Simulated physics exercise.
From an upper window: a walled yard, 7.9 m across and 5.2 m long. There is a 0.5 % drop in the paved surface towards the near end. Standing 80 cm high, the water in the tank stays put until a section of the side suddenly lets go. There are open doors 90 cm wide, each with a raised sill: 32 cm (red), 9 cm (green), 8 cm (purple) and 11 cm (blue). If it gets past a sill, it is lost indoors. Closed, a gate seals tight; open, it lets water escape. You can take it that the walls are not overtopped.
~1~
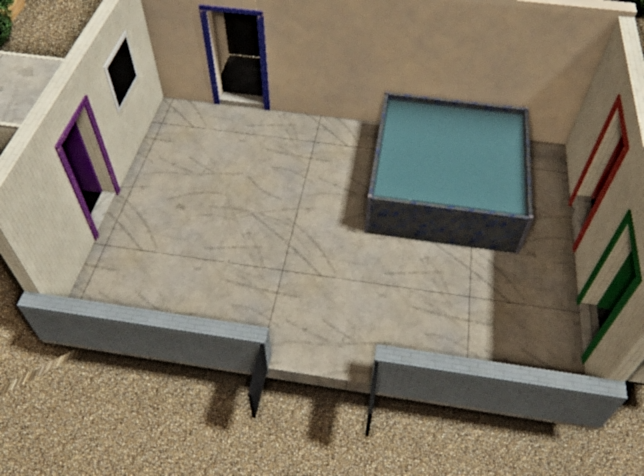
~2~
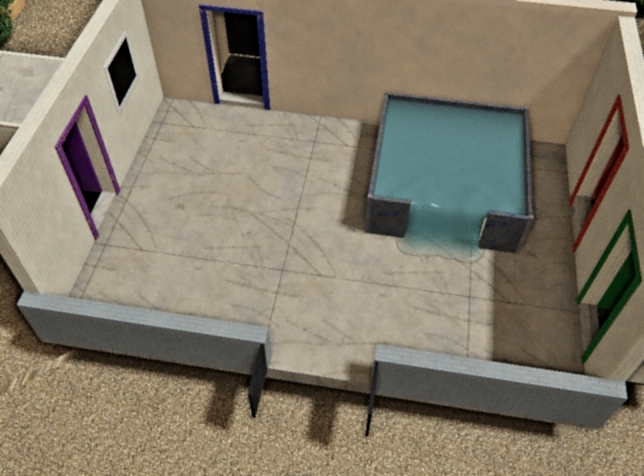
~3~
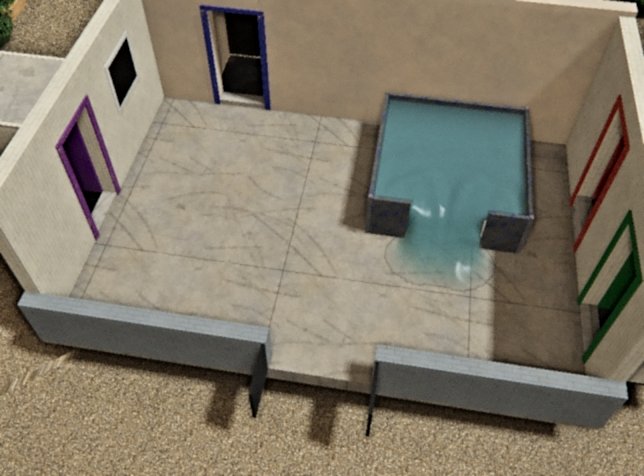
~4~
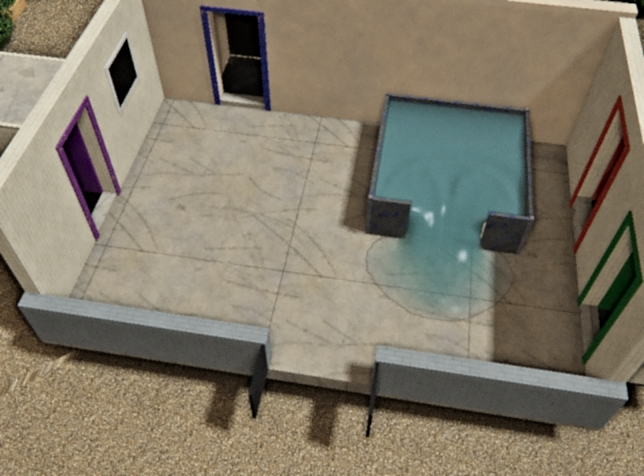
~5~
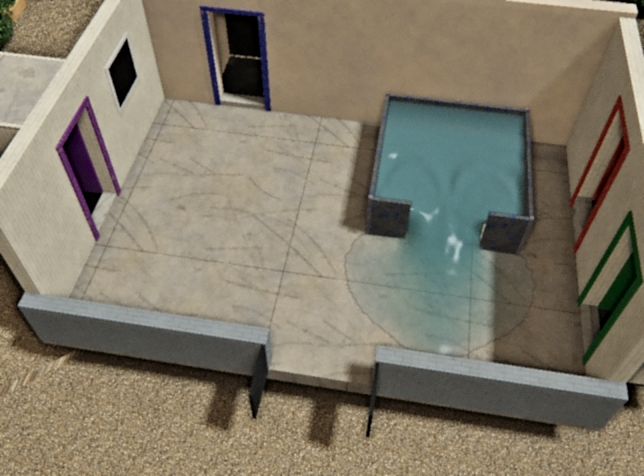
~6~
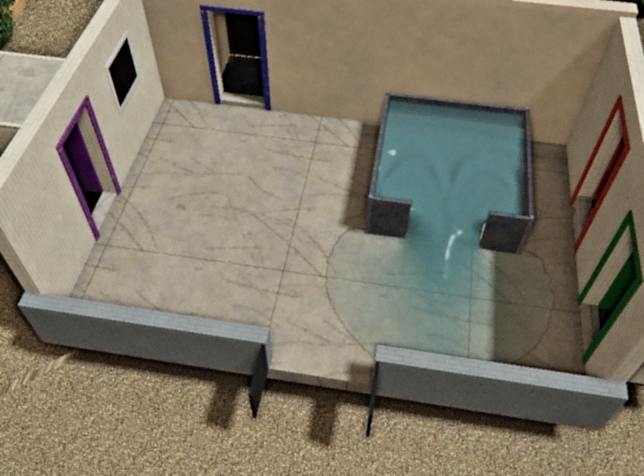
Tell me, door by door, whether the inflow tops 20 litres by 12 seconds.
My prediction: At the red door the inflow will be within bounds; at the green door the inflow will be out of bounds; at the purple door the inflow will be within bounds; at the blue door the inflow will be within bounds.
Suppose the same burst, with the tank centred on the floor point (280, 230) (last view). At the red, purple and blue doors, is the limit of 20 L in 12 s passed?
Red: Within limit; purple: Beyond limit; blue: Beyond limit.
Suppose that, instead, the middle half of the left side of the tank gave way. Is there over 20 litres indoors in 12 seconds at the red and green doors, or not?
Red stays inside, green goes beyond, judged against that limit.
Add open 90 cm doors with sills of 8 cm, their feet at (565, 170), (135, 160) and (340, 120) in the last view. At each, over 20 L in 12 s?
In that order: Beyond it, short of it, short of it.
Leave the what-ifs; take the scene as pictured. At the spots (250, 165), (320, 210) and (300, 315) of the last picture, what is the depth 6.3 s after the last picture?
1, 0 and 6 cm, respectively.
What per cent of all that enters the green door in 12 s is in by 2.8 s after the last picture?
Some 30 per cent by then.
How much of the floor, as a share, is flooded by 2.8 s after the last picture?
Near 45 per cent is wet.
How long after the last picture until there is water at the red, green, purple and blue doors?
Arrival times: Red 2.2 seconds, green 0.3 seconds, purple 3.2 seconds, blue 5.5 seconds.
Then, 0.7 s after the last picture water covers 25 % of the floor and is deepest (46 cm) near (426, 366); red door not reached, green door 7 cm at the sill, 0 L in, purple door not reached, blue door not reached.
Then, 1.5 s after the last picture water covers 30 % of the floor and is deepest (52 cm) near (578, 401); red door not reached, green door 20 cm at the sill, 11 L in, purple door not reached, blue door not reached.
Then, 2.8 s after the last picture water covers 45 % of the floor and is deepest (33 cm) near (552, 397); red door 7 cm at the sill, 0 L in, green door 23 cm at the sill, 83 L in, purple door not reached, blue door not reached.
Then, 6.3 s after the last picture water covers 80 % of the floor and is deepest (24 cm) near (544, 230); red door 24 cm at the sill, 0 L in, green door 16 cm at the sill, 234 L in, purple door 9 cm at the sill, 1 L in, blue door 4 cm at the sill, 0 L in.
Then, 11.3 s after the last picture water covers 95 % of the floor and is deepest (13 cm) near (558, 293); red door 13 cm at the sill, 0 L in, green door 13 cm at the sill, 296 L in, purple door 6 cm at the sill, 2 L in, blue door 7 cm at the sill, 0 L in.
